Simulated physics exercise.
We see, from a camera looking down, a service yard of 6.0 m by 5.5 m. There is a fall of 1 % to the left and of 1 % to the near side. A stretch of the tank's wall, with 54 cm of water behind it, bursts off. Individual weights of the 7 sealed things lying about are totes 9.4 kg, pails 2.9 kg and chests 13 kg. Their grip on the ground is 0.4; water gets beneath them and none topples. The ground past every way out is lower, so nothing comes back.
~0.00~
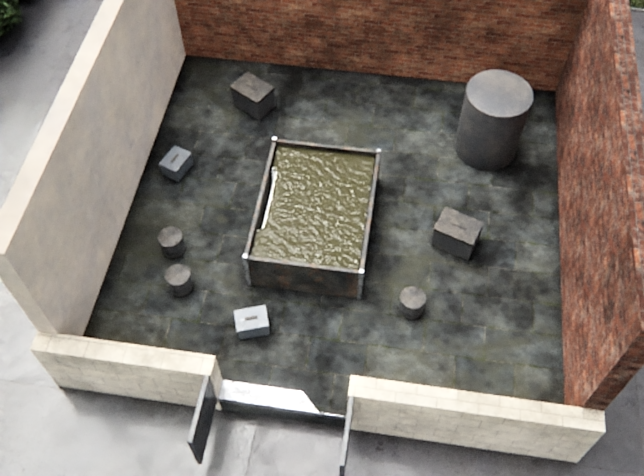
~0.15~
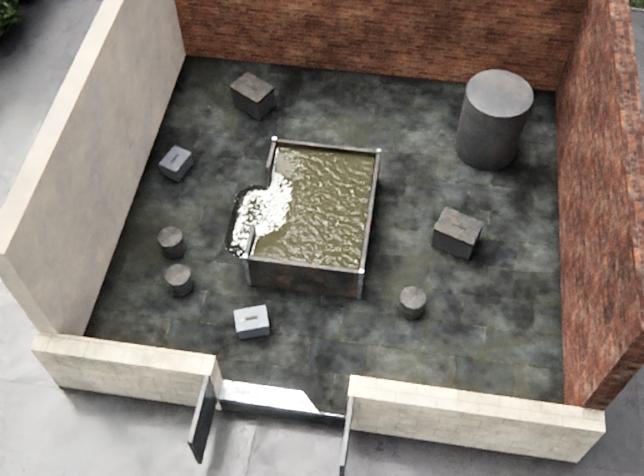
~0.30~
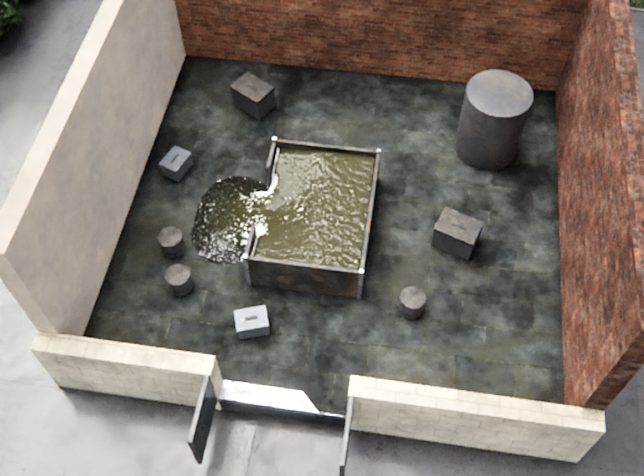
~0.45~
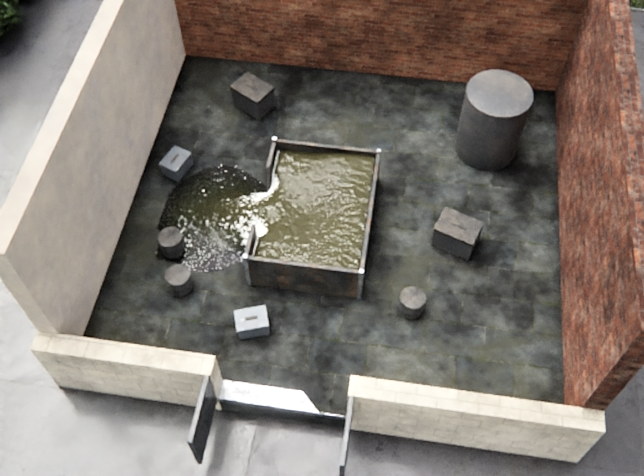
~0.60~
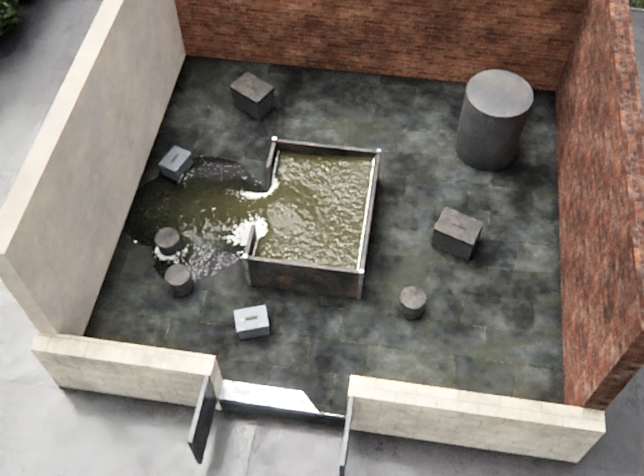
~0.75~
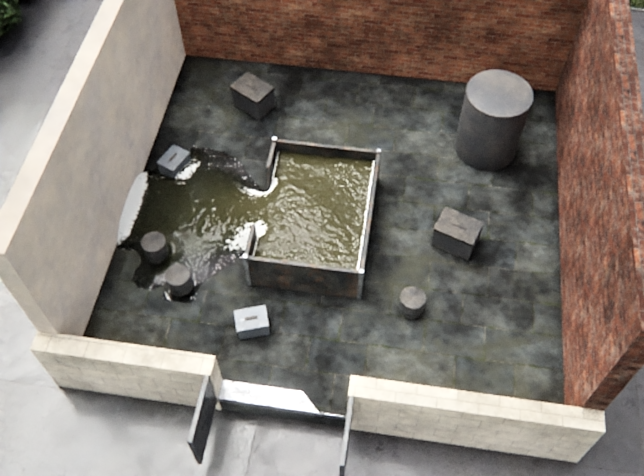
In a walled yard, murky water bursts from a tank's left side and shifts a pail slightly.
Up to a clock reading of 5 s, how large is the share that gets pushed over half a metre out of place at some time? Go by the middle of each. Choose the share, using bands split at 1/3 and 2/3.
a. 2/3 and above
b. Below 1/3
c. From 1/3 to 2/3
The answer is c.
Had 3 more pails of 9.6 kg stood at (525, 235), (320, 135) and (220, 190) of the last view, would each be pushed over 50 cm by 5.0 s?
So it's stays below, then stays below, then gets above.
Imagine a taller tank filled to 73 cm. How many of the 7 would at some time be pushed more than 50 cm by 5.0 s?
So the tally would be 6.
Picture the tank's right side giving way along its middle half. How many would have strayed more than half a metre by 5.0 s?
That gives 1 of them.
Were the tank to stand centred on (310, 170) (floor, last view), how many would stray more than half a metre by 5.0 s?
Then 3.
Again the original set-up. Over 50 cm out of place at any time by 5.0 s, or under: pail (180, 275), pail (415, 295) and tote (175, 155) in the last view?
One by one: Above the line; below the line; above the line.
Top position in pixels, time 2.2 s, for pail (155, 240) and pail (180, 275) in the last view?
Estimated pixels: (174, 339) and (160, 318).
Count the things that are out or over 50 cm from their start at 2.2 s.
By that time the total stands at 3.
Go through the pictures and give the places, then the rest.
The first picture shows a pail at (170, 237) rests on the ground; a tote at (175, 158), on the bottom; water covers 2.7 m2; 0 of 7 have shifted.
The second picture shows a pail at (170, 237) rests on the ground; a tote at (175, 158) rests on the ground; water covers 3.1 m2; 0 of 7 have shifted.
The third picture shows a pail at (170, 237), on the bottom; a tote at (175, 158), on the bottom; water covers 3.8 m2; 0 of 7 have shifted.
The fourth picture shows a pail at (170, 237), on the bottom; a tote at (175, 158) rests on the ground; 4.6 m2 under water; 0 of 7 have shifted.
The fifth picture shows a pail at (167, 237), on the bottom, 4 cm from its start; a tote at (175, 158), on the bottom; water covers 5.4 m2; 0 of 7 have shifted.
The sixth picture shows a pail at (153, 242), on the bottom, 23 cm from its start; a tote at (173, 157), on the bottom, 4 cm from its start; 5.8 m2 under water; 1 of 7 have shifted.
After 1.1 s 1 of 7 are over 50 cm from their spots; 1 afloat.
After 2.2 s 3 of 7 are over 50 cm from their spots; 0 afloat.
After 3.5 s 3 of 7 are over 50 cm from their spots; 1 afloat.
After 5.0 s 4 of 7 are over 50 cm from their spots, and 4 have been at some point; 1 afloat.
